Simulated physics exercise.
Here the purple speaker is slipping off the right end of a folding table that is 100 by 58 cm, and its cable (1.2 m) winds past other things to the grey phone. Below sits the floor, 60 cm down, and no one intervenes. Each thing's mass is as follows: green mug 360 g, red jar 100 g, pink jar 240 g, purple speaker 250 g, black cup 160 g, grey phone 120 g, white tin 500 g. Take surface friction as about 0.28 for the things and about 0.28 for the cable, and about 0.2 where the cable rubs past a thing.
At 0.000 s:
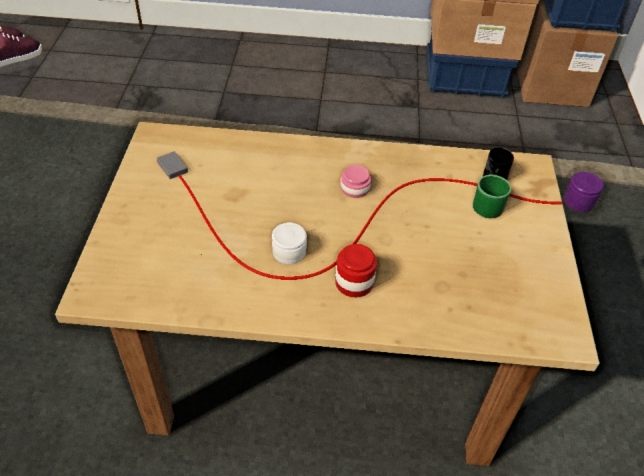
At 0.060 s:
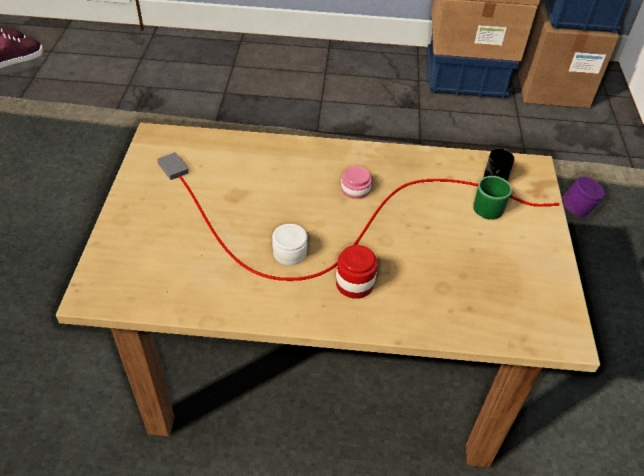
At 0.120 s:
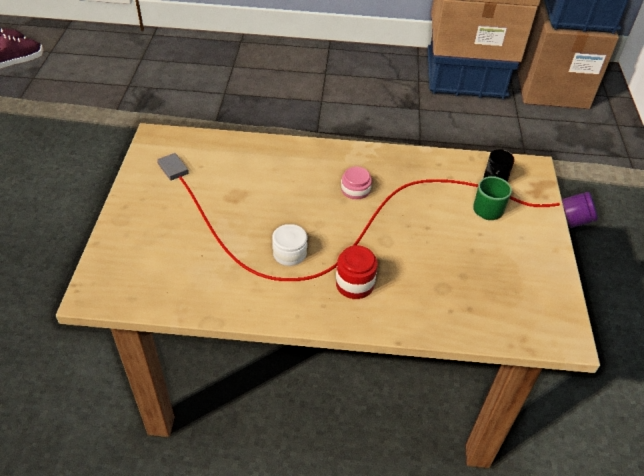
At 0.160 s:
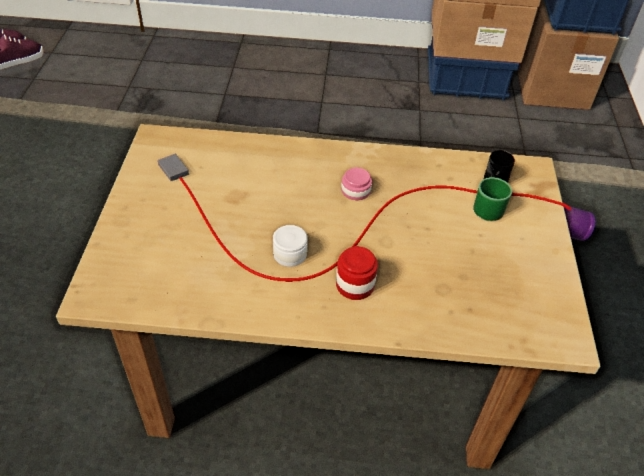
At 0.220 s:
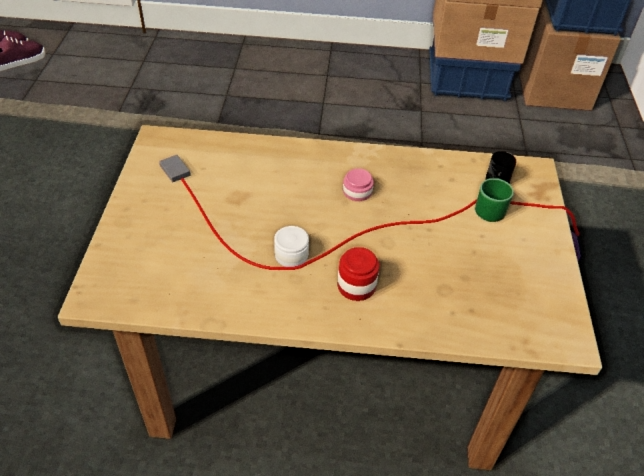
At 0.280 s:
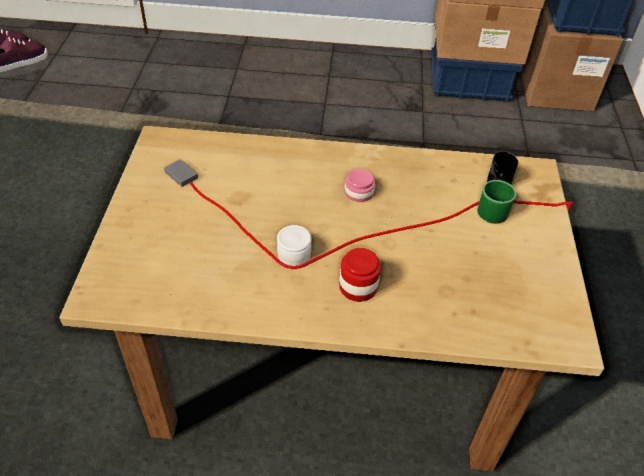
On a wooden table, a purple cup-like object at the right edge tipped and dropped out of sight below the tabletop, pulling the red cord tighter against the white tin and nudging the grey phone slightly.
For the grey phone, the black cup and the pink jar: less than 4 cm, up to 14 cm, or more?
First the grey phone lands in the upper range, then the black cup keeps to the lowest range, and last the pink jar keeps to the lowest range.
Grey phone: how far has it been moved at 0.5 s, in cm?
24 cm.
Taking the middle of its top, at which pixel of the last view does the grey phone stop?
Roughly at (350, 315).
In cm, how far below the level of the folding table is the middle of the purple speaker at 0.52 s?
Roughly 45 centimetres.
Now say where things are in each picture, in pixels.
The first picture shows shows, grey phone (172, 162); black cup (502, 156); pink jar (357, 173); cable runs through (414, 182) (264, 275) (202, 212).
The second picture shows shows, purple speaker (588, 187); cable runs through (203, 213).
The third picture shows shows, purple speaker (579, 210); cable runs through (203, 214).
The fourth picture shows shows, purple speaker (575, 224); cable runs through (521, 195) (203, 214).
The fifth picture shows shows, purple speaker (564, 249); cable runs through (563, 208) (369, 230) (205, 215).
The sixth picture shows shows, grey phone (181, 170); black cup (506, 160); pink jar (361, 177); cable runs through (396, 230) (228, 213).
After 0.5 s, the cable's tail end at (256, 234); grey phone 23 cm off its start, purple speaker over the edge, white tin 3 cm off its start.
After 0.7 s, the cable's tail end at (340, 289); grey phone 48 cm off its start, purple speaker over the edge, white tin 3 cm off its start.
After 1.0 s, the cable's tail end at (349, 303); grey phone 56 cm off its start at (350, 315), purple speaker over the edge, red jar 7 cm off its start at (400, 265).
After 1.2 s, the cable's tail end at (350, 303); grey phone 56 cm off its start, purple speaker over the edge, red jar 7 cm off its start.
After 2.4 s, the cable's tail end at (350, 303); grey phone 56 cm off its start at (350, 315), pink jar 0 cm off its start at (361, 178), black cup 0 cm off its start at (506, 160), purple speaker over the edge.
